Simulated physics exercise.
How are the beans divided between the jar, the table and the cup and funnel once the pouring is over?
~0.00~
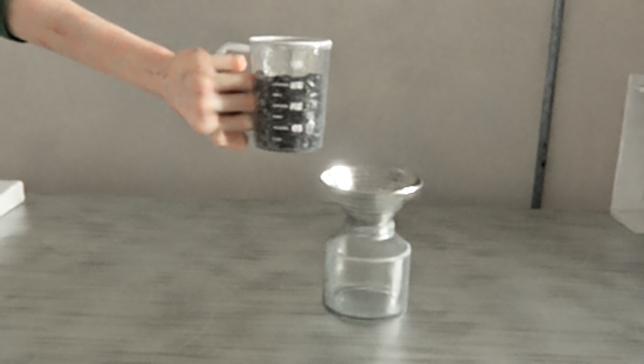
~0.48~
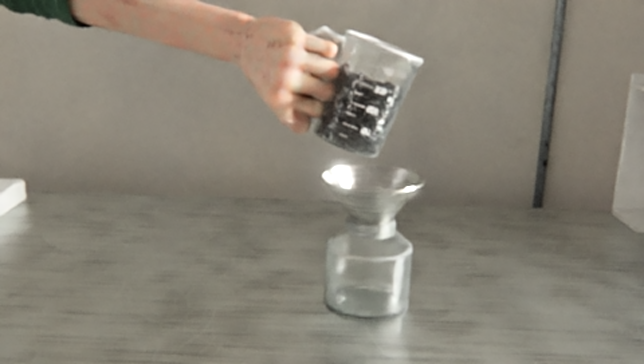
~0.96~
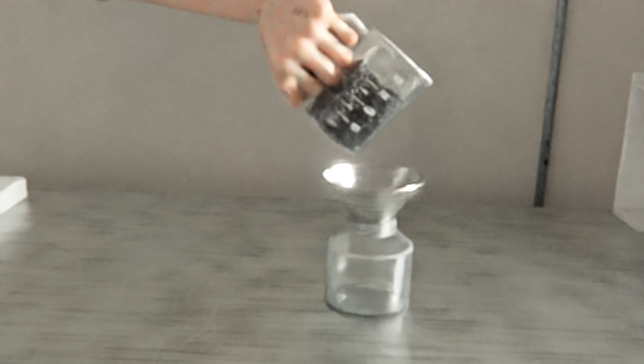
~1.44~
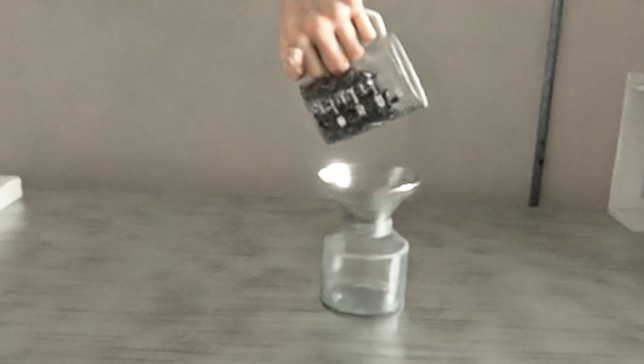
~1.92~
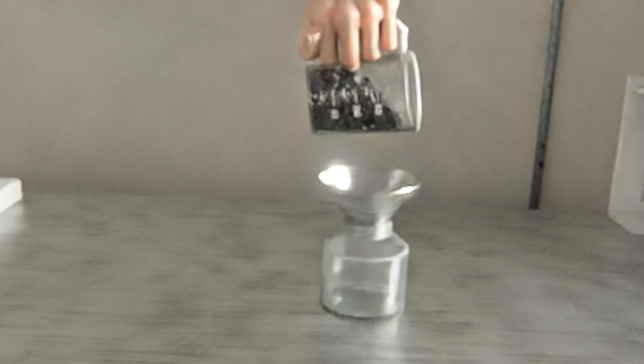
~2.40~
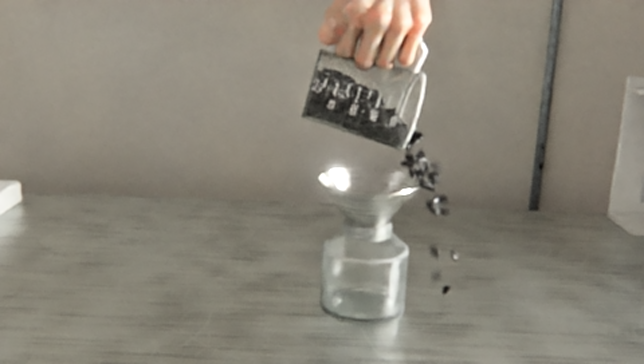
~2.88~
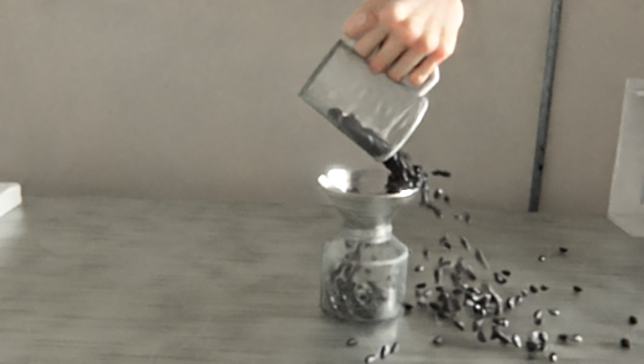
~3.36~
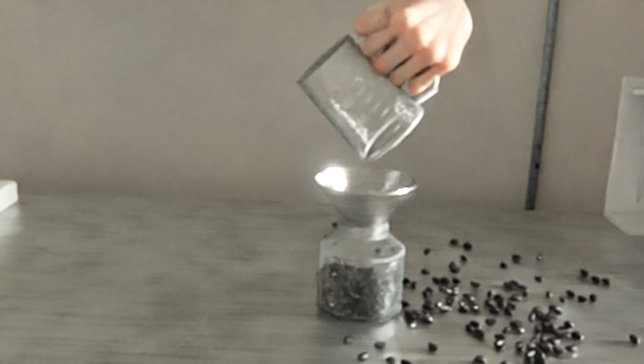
The larger part of the beans ends up in the jar, while a fair share lies spilt on the table. Very few, if any, are left in the cup or funnel.
